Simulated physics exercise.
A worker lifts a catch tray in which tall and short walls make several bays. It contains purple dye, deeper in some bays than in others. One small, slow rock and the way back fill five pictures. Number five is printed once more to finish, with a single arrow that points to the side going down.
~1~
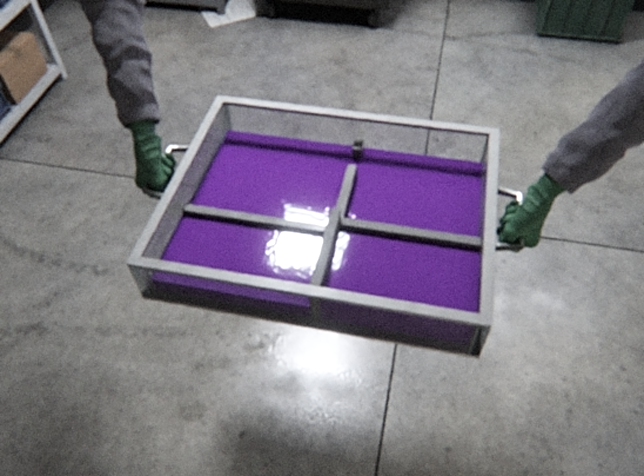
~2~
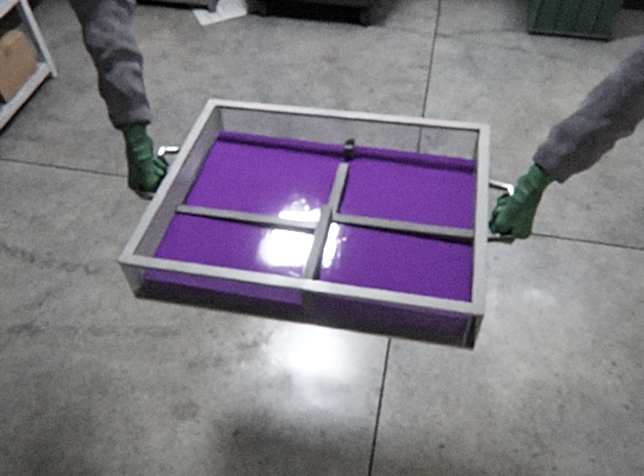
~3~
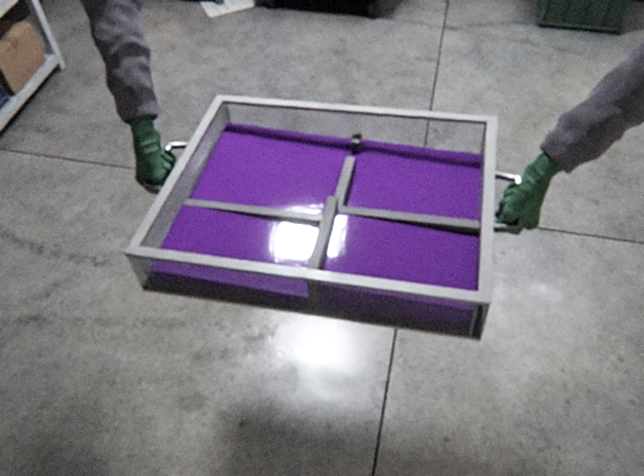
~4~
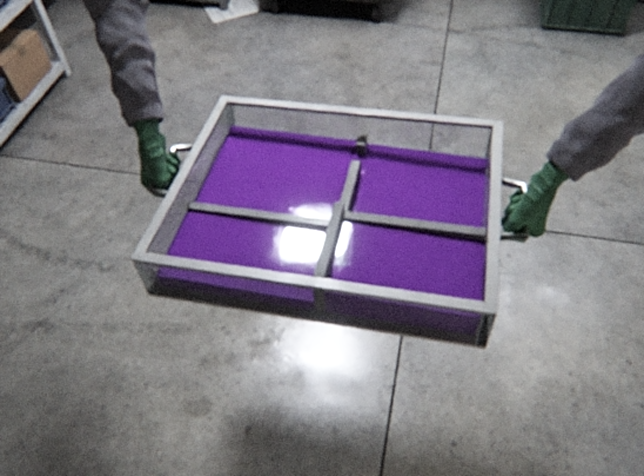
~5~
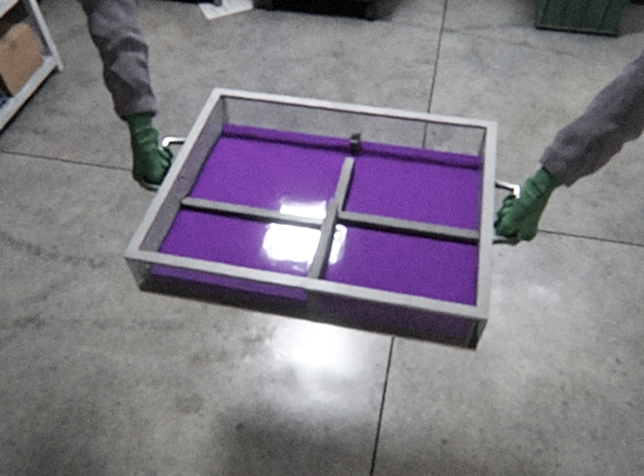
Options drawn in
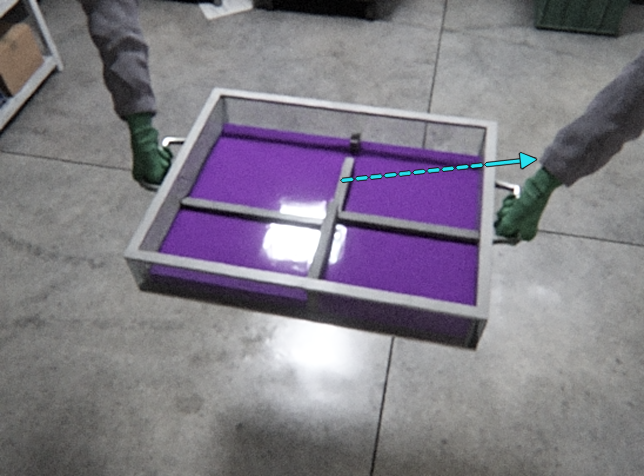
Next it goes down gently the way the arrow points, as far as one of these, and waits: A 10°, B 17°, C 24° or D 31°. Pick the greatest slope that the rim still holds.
Use tilt A.
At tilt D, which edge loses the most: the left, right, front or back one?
Over the right one.
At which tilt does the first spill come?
That is tilt B.
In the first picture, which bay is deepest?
It is the front right one.
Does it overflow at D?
Yes, it does.
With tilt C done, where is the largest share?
It is the back right one.
The arrow ends at (530, 159).
If A is chosen, nothing spills; the back right bay holds the most.
If B is chosen, about 14 % goes over the rim.
If C is chosen, about 47 % goes over the rim.
If D is chosen, about 66 % goes over the rim.
